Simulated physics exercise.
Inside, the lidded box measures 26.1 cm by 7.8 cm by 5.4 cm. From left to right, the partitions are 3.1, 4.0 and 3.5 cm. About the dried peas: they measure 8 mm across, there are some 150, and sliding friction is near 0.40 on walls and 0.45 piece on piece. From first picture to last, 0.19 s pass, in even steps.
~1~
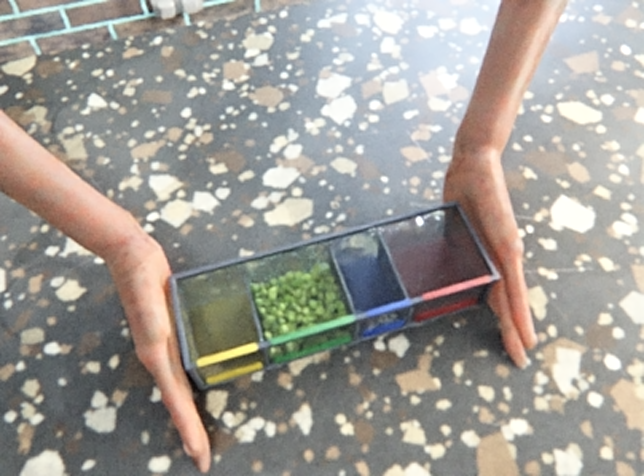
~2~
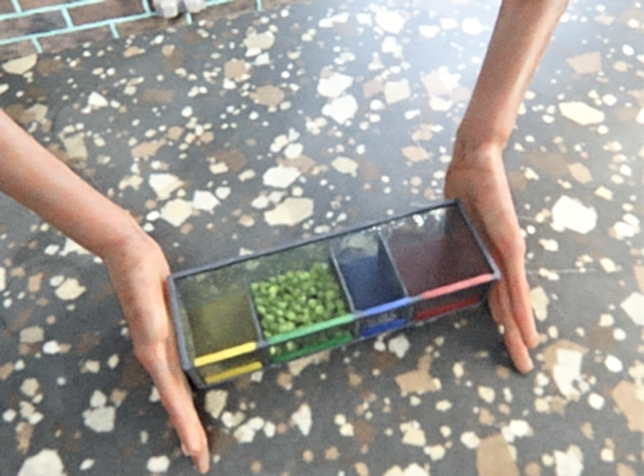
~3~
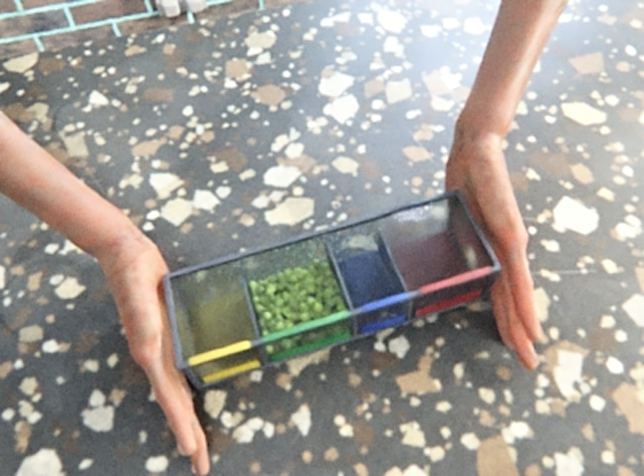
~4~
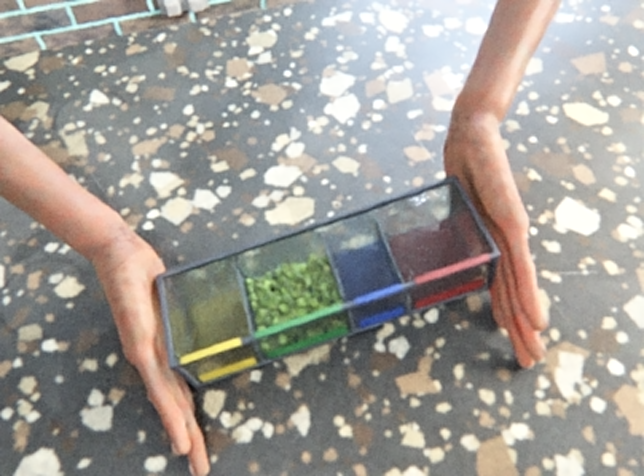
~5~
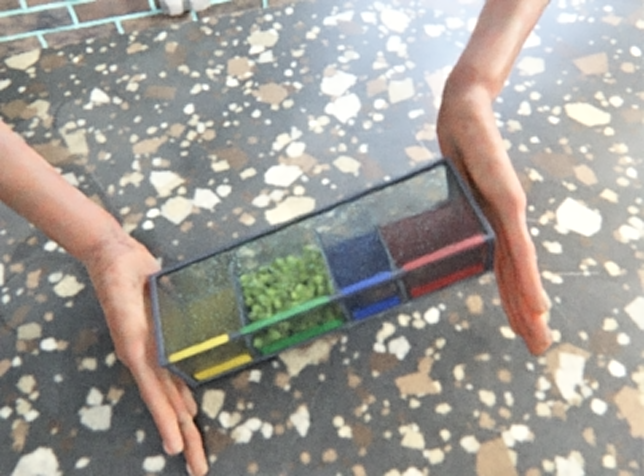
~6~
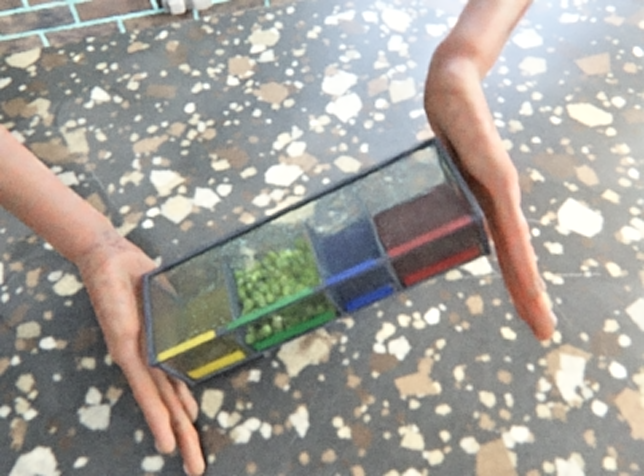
At first, two hands hold a clear box with yellow, green, blue and red sections above a speckled surface, green peas filling the green section. Then the right hand raises its end, slowly and then further, tilting the box down toward the left while the peas stay in their section.
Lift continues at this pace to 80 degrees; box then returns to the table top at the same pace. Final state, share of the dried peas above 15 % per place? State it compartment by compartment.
In order: Red: Fails to beat the threshold; blue: Fails to beat the threshold; green: Beats the threshold; yellow: Beats the threshold.
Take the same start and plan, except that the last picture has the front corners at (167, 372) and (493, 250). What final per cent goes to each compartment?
Final per cent - red: 0; blue: 0; green: 70; yellow: 30.
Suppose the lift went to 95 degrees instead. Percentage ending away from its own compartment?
Some 75 per cent.
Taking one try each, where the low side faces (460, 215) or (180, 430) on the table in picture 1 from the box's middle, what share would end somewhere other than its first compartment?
20 and 50 %.
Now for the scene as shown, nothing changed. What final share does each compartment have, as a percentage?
Red: 0%; blue: 0%; green: 55%; yellow: 45%.
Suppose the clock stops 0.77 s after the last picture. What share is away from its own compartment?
45 %.
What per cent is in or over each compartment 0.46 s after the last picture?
Red 0; blue 0; green 85; yellow 15.
Then, 0.46 s after the last picture, tilt 79 degrees; green 85 %, yellow 15 %.
Then, 0.77 s after the last picture, tilt 32 degrees; green 55 %, yellow 45 %.
Then, 1.18 s after the last picture, tilt 0 degrees; green 55 %, yellow 45 %.
In the end, red 0 %, blue 0 %, green 55 %, yellow 45 %.
